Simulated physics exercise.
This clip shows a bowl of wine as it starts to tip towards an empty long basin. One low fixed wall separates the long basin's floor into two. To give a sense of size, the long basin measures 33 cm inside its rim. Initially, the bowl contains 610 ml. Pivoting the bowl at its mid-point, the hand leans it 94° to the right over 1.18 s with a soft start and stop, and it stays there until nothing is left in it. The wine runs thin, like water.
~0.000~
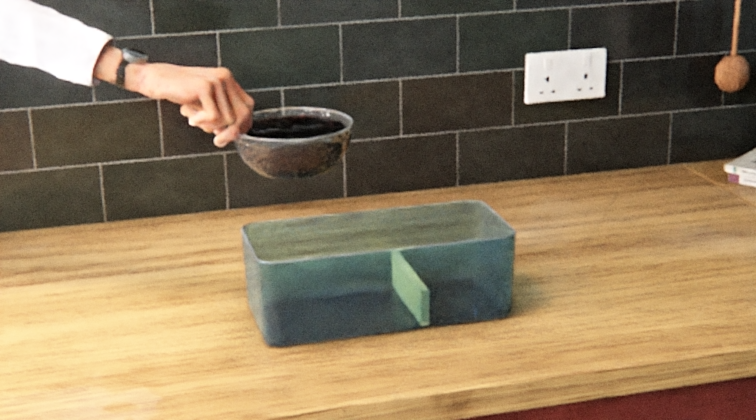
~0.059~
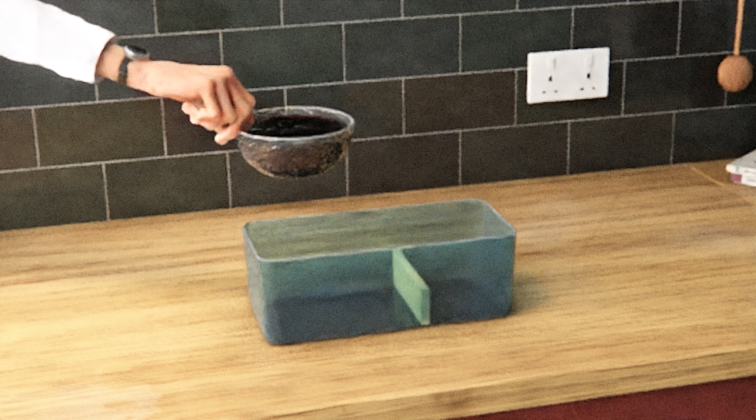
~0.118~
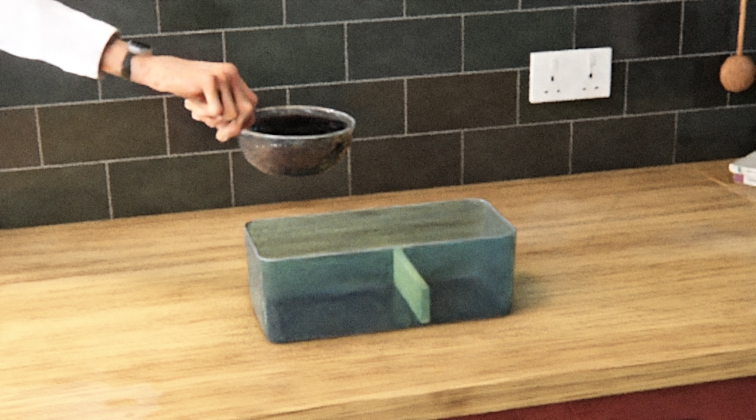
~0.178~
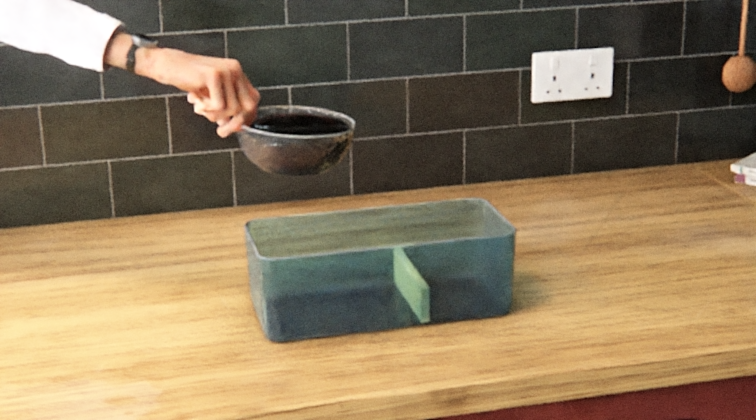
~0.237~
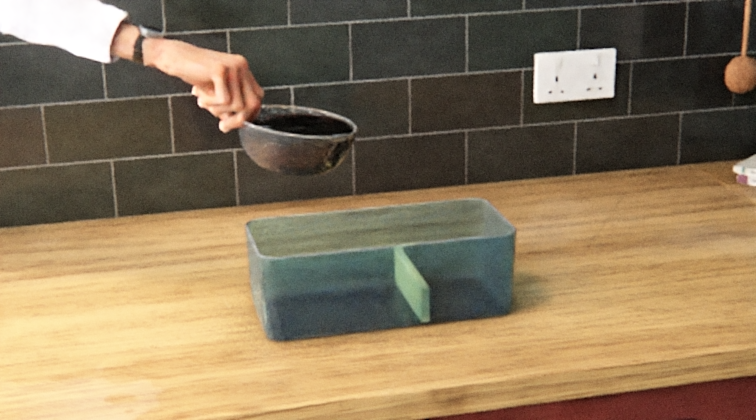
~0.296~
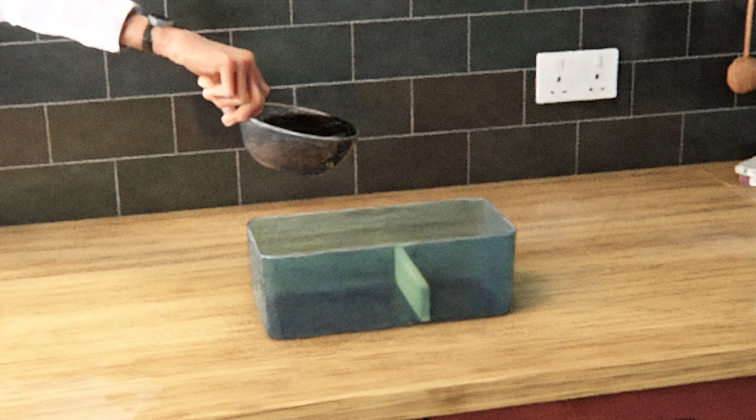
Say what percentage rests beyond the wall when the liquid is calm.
Roughly 33 per cent rests beyond the wall.
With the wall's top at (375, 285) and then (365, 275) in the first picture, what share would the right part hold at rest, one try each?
80 in a hundred, followed by 90 in a hundred.
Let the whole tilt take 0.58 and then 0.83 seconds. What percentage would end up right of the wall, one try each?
It comes to 15 per cent, and then 25 per cent.
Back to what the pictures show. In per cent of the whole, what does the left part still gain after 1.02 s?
Around 6 in a hundred.
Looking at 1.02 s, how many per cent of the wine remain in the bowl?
Close to 3 percent of the whole amount.
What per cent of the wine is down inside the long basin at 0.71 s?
Near 32 in a hundred.
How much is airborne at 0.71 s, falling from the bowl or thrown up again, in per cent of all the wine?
Close to 34 in a hundred.
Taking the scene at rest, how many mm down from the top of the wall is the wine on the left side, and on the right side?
I'd say some 34 mm on the left and some 36 mm on the right.
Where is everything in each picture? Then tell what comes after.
In the first frame, it leans 0°; its right rim is at (350, 120); the wine meets the walls at (234, 134) and (347, 124); the long basin's rim runs from (250, 245) to (499, 218); the wall's top is at (410, 272).
In the second frame, it leans 1°; its right rim is at (351, 120); the wine meets the walls at (236, 133) and (348, 124).
In the third frame, it leans 2°; its right rim is at (353, 121); the wine meets the walls at (237, 131) and (349, 124).
In the fourth frame, it leans 5°; its right rim is at (353, 123); the wine meets the walls at (239, 130) and (350, 124).
In the fifth frame, it leans 9°; its right rim is at (355, 127); the wine meets the walls at (241, 130) and (352, 124).
In the sixth frame, it leans 14°; its right rim is at (356, 131); the wine meets the walls at (244, 130) and (355, 127); 1 per cent is over the edge.
Then, 0.71 s in, the tilt is 62° and 34 per cent is still to pour, 19 is left of the wall and 13 right of it.
Then, 1.02 s in, the tilt is 90° and 3 per cent is still to pour, 60 is left of the wall and 32 right of it.
Then, 1.33 s in, the tilt is 94° and 0 per cent is still to pour, 66 is left of the wall and 33 right of it.
Then, 1.68 s in, the tilt is 94° and 0 per cent is still to pour, 66 is left of the wall and 33 right of it.
Finally, 66 per cent lies left of the wall, 33 right of it and 1 outside.
